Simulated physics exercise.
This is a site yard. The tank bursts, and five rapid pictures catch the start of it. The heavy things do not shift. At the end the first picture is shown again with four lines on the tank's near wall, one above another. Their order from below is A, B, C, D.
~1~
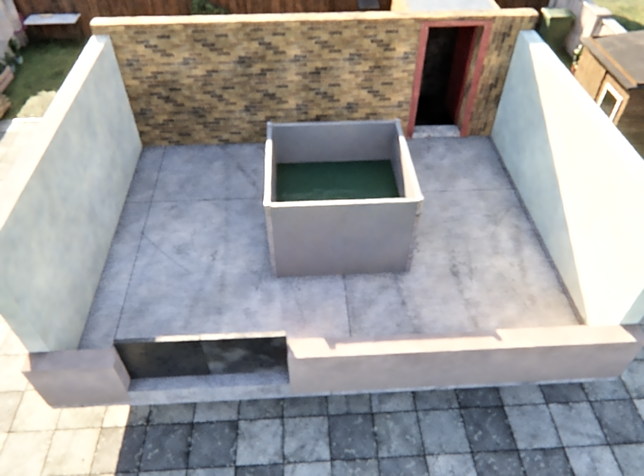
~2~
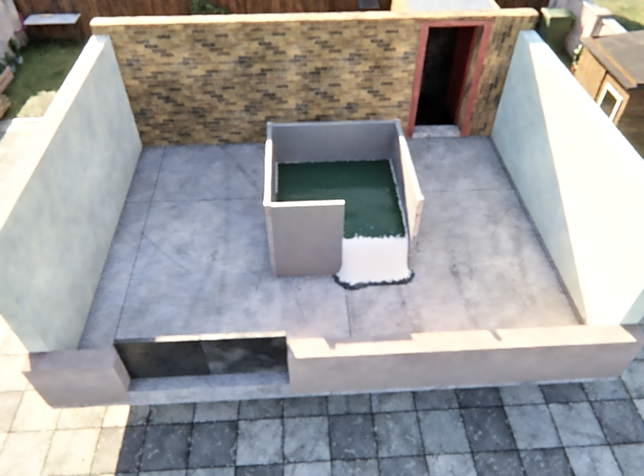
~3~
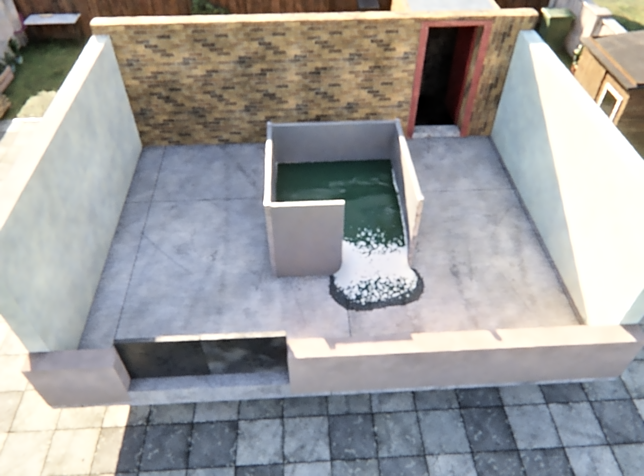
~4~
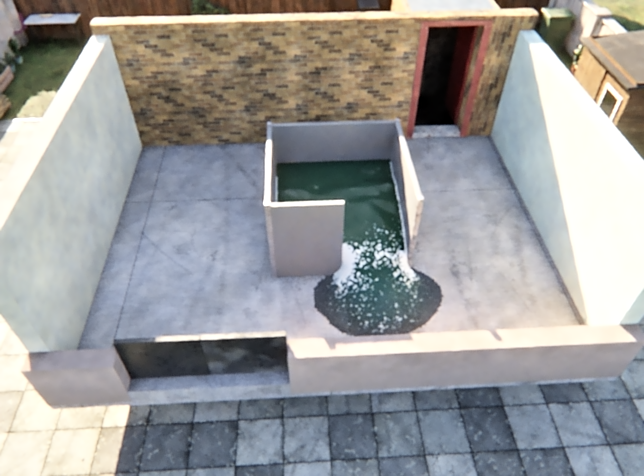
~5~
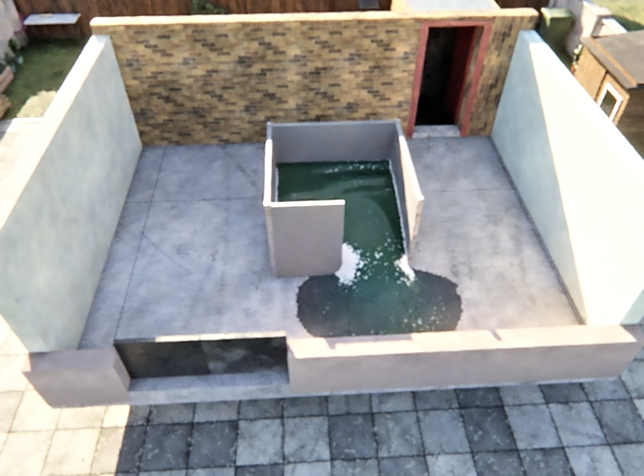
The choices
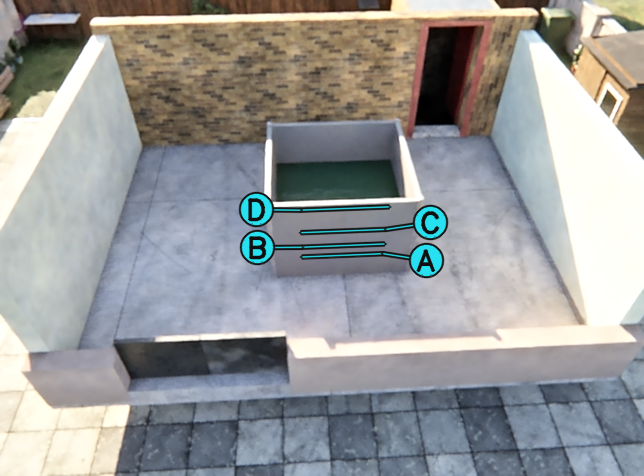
A paved yard, seen from above at an angle, has a patterned brown brick wall with a red-framed doorway at the back right, pale side walls and a low front wall with a dark gate at left. A grey tank of dark green water stands in the middle. Its front right part opens, and white-flecked water pours forward and spreads sideways across the grey floor, while the camera stays still.
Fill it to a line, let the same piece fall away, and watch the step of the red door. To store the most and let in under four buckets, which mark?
I would pick level B.
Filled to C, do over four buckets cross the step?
Yes.
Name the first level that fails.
Level C.
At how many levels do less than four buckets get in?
Two.
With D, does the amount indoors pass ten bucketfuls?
Yes, clearly.
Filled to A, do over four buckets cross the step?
No.
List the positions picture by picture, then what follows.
Water in the tank at rest, its middle at (337, 197); foot of the red doorway at (436, 137); shut gate at (203, 341).
Water covers 1 % of the ground and shows as far out as (340, 279).
Water covers 2 % of the ground and shows as far out as (347, 303).
Water covers 5 % of the ground and shows as far out as (430, 295).
Water covers 9 % of the ground and shows as far out as (453, 298).
On the marked copy, A at (342, 255); B at (343, 245); C at (343, 231); D at (344, 208); from the bottom up A, B, C, D.
Choosing A, nothing gets over.
Choosing B, a splash gets over, under a bucket.
Choosing C, about 8 bucketfuls get in.
Choosing D, dozens of bucketfuls pour in.
